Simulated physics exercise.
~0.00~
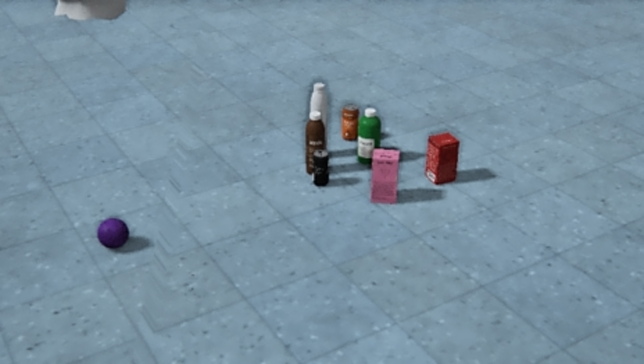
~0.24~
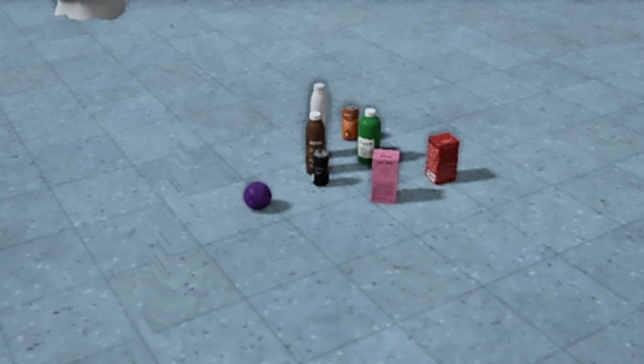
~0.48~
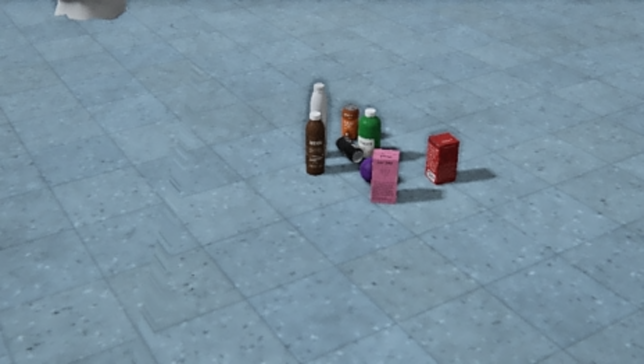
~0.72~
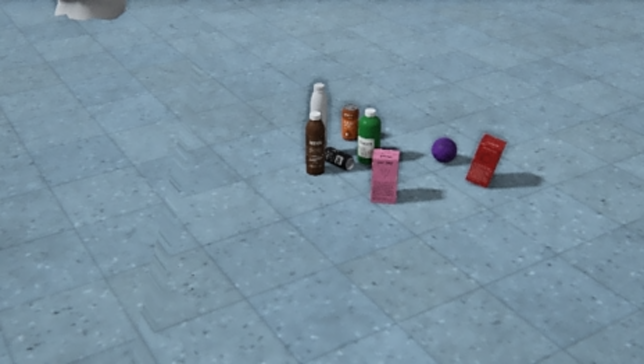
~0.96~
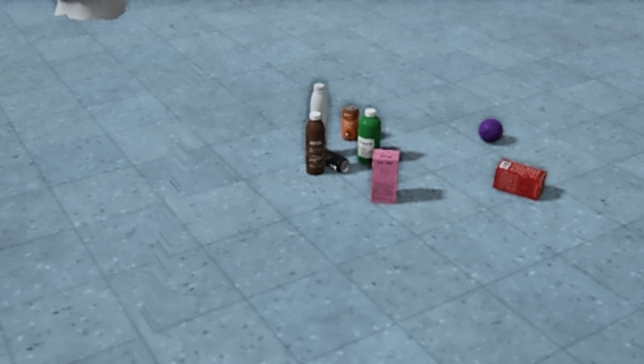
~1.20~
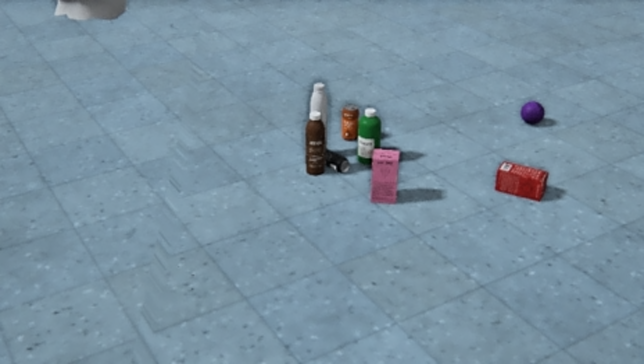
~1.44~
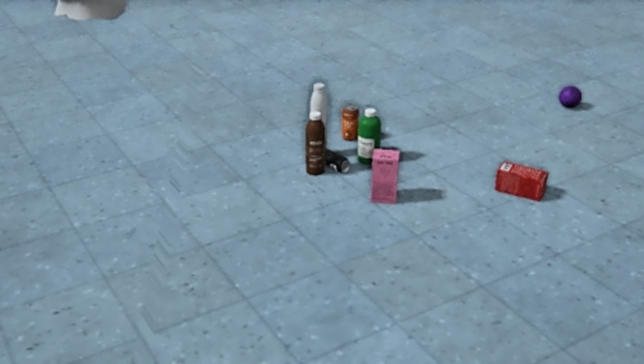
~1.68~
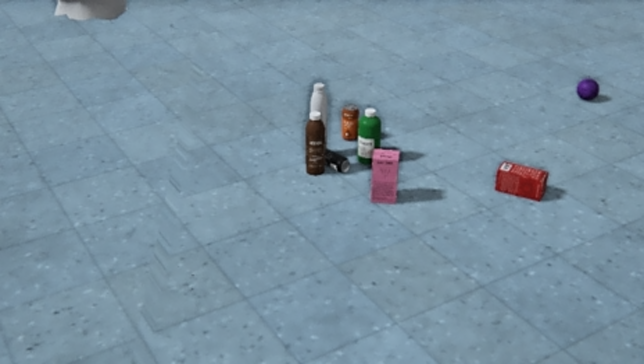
On a tiled floor, a purple ball rolls right, toppling a black can and red carton.
